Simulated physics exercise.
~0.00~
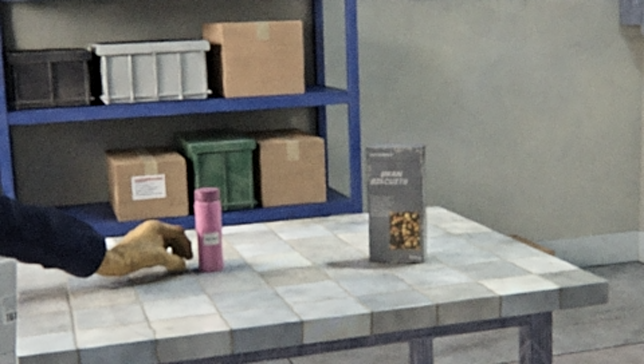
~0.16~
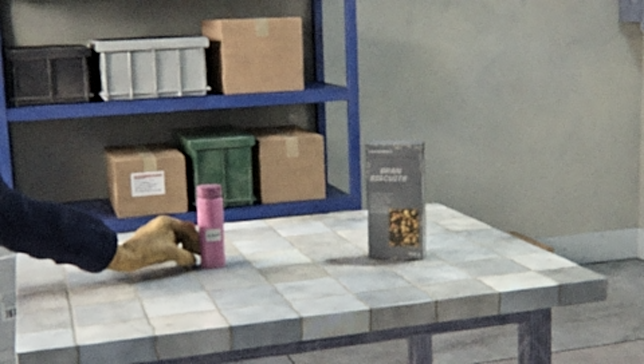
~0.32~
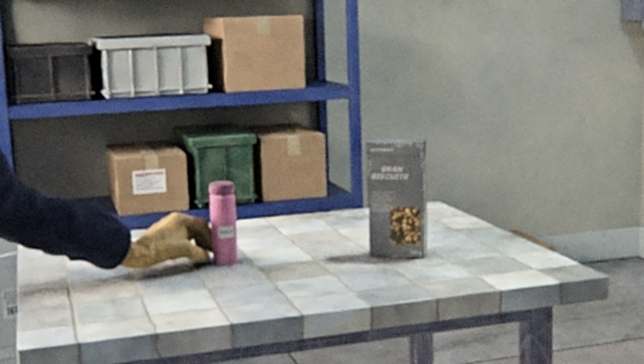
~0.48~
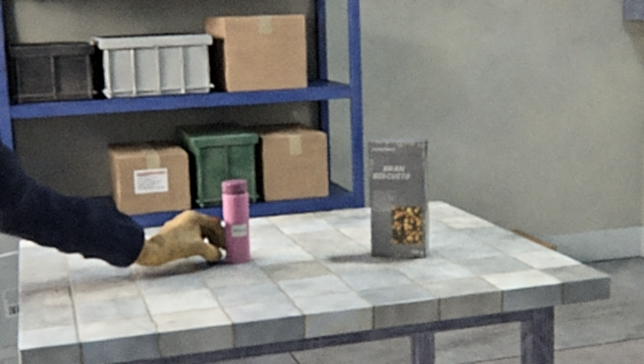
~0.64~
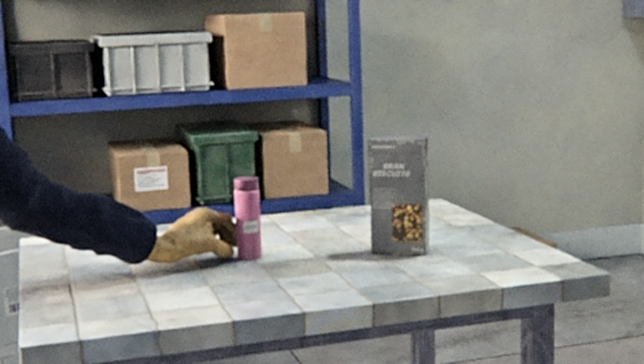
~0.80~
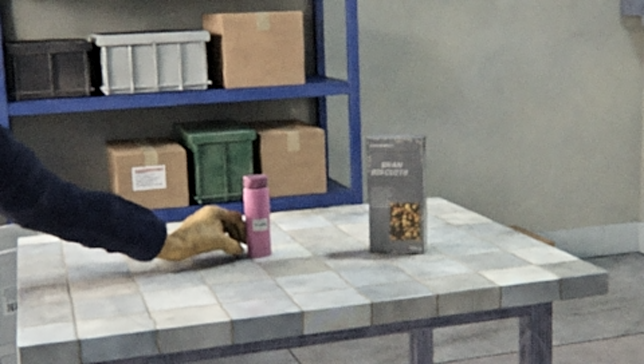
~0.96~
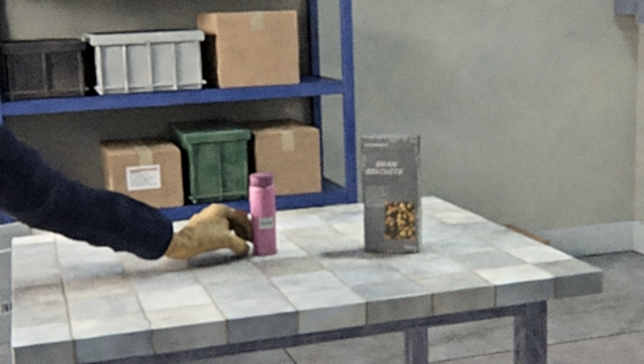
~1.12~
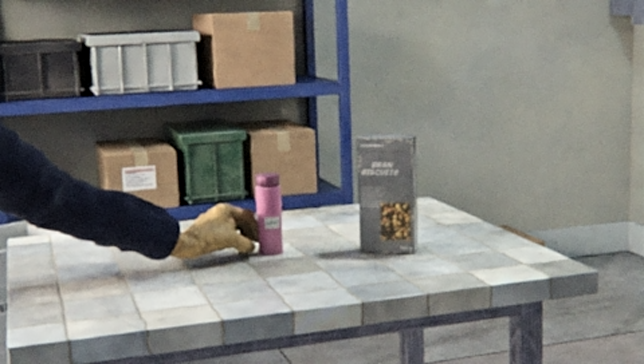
On a tiled table in a storeroom, a gloved hand reached in from the left and pushed a pink shaker gradually to the right, toward a grey packet that stayed put, and the shaker ended up still upright, short of the packet.
